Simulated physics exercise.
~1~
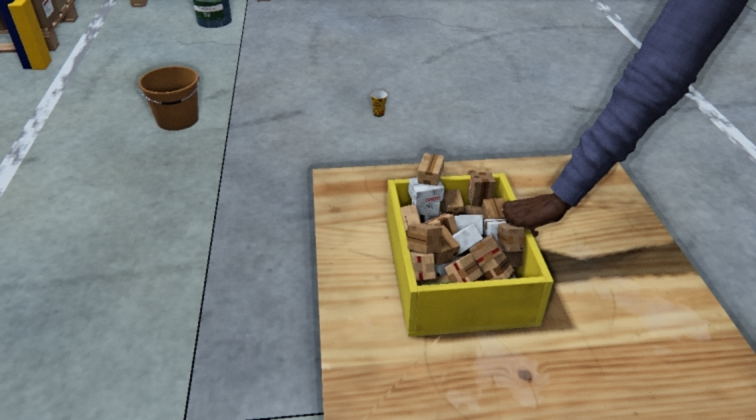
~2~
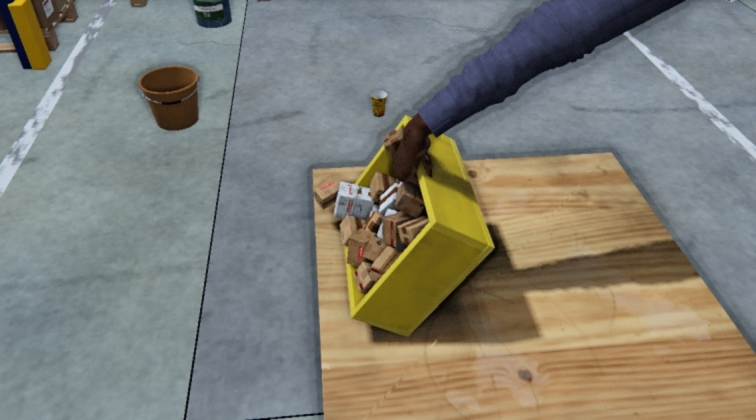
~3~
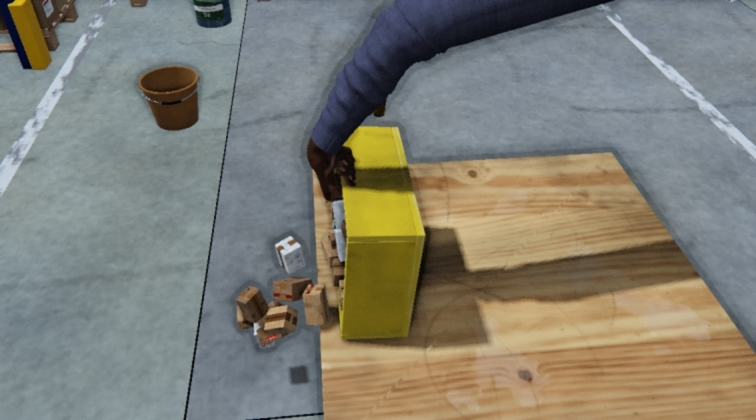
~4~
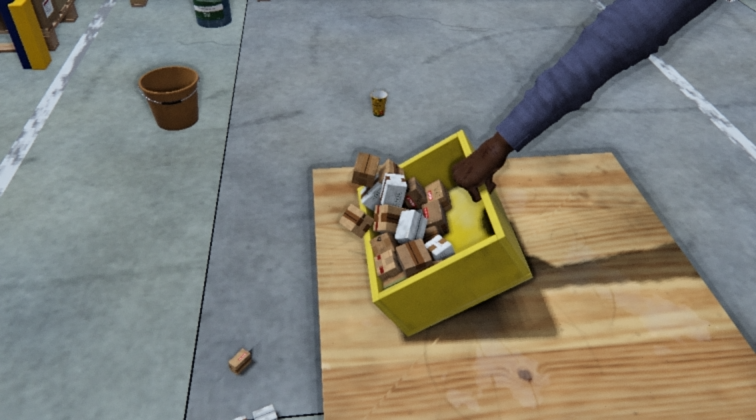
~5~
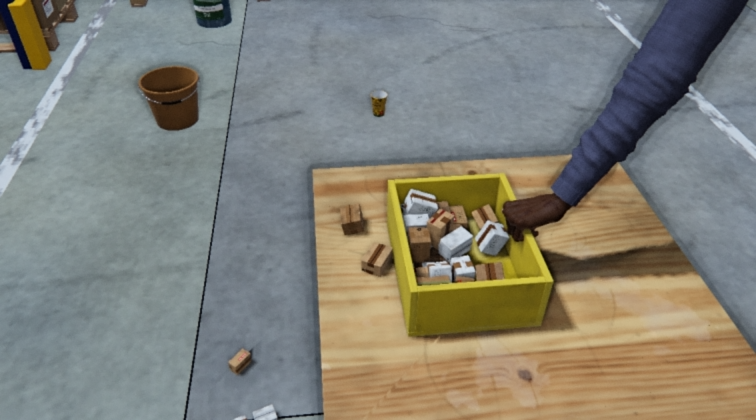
The video shows an arm lifting the right side of a yellow tray of small parcels until it stands nearly upright, spilling some leftward onto the table and floor, then lowering it flat, with many parcels still inside and a few visible outside on the table and floor.
